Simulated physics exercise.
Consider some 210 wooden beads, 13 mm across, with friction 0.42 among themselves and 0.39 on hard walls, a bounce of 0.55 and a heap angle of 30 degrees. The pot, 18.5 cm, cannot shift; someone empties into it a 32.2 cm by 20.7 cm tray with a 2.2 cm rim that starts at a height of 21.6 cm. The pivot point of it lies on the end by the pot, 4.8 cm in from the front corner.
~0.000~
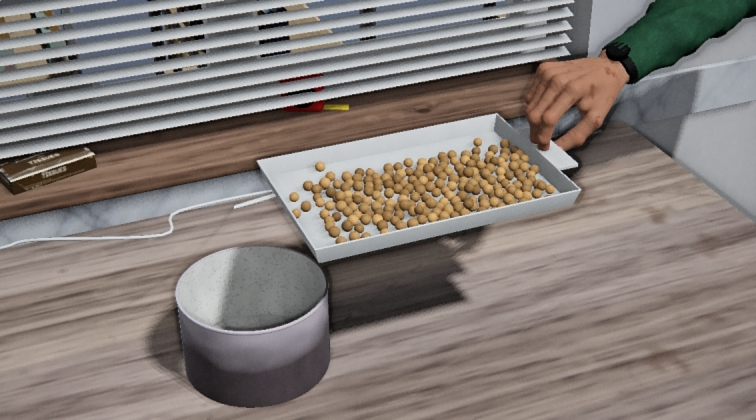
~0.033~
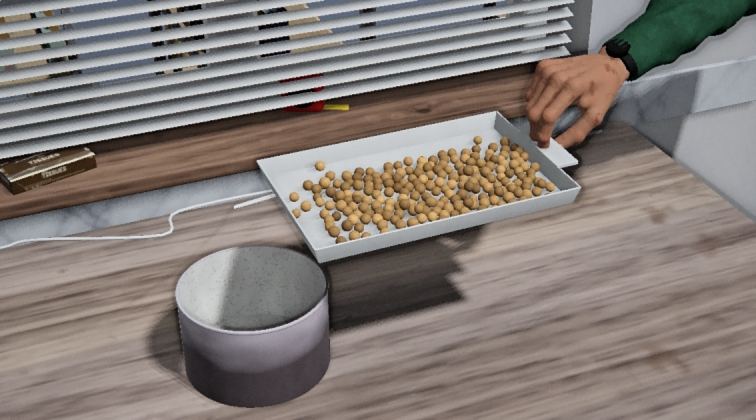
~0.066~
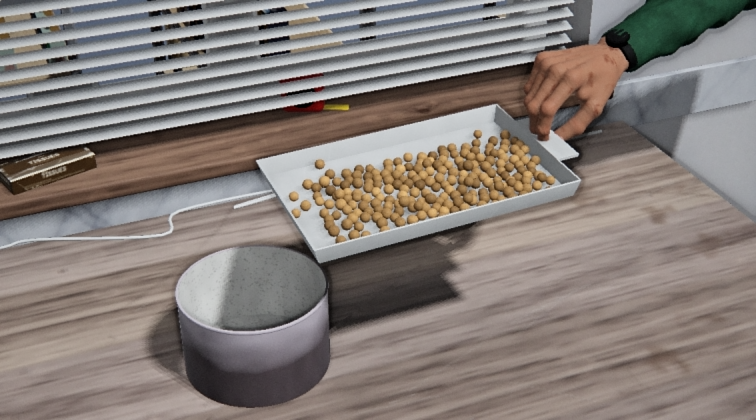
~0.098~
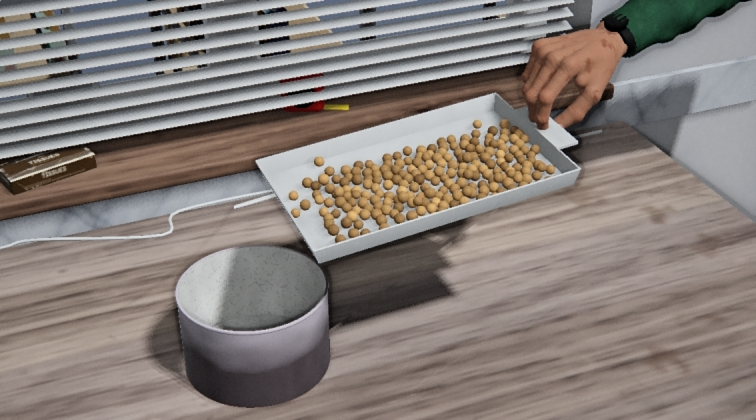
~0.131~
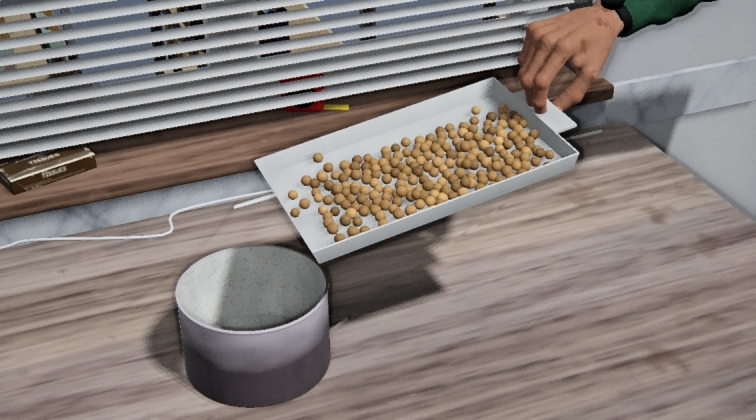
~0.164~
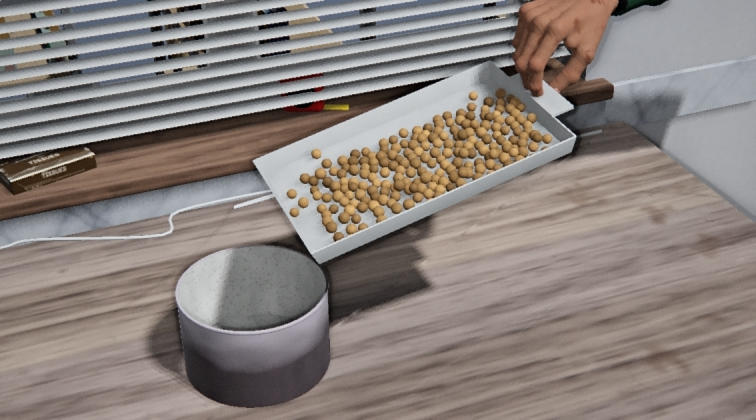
A hand in a green sleeve held the far end of a white tray of small wooden beads and raised it steadily, tilting the tray toward a gray pot while the beads stayed mostly in place.
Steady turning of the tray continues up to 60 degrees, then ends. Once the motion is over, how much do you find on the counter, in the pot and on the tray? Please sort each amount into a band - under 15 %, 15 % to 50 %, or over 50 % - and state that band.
Counter: 15 % to 50 %; pot: 15 % to 50 %; tray: 15 % to 50 %.
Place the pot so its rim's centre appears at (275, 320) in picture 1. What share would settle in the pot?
It would come to around 35 percent.
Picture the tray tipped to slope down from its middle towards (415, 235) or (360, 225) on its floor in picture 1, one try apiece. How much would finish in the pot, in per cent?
That would be close to 0 per cent, then close to 5 per cent.
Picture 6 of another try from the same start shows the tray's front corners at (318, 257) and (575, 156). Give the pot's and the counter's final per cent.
Pot 0, counter 70.
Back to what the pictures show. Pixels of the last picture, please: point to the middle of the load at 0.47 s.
Somewhere about (338, 157) in the last view.
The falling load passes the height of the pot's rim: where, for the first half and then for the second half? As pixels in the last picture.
Earlier half close to (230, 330), later half at (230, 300) in pixels.
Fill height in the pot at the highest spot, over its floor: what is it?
It stands at some 2.0 cm.
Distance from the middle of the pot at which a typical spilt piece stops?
32 cm.
After 0.35 s, tilt 38 degrees; the tray holds 100 %, the pot 0 %.
Then, at 0.47 s, tilt 54 degrees; the tray holds 100 %, the pot 0 %.
Then, at 0.73 s, tilt 60 degrees; the tray holds 50 %, the pot 5 %.
By 2.1 s all is still; counter 30 %, pot 30 %, tray 40 %.
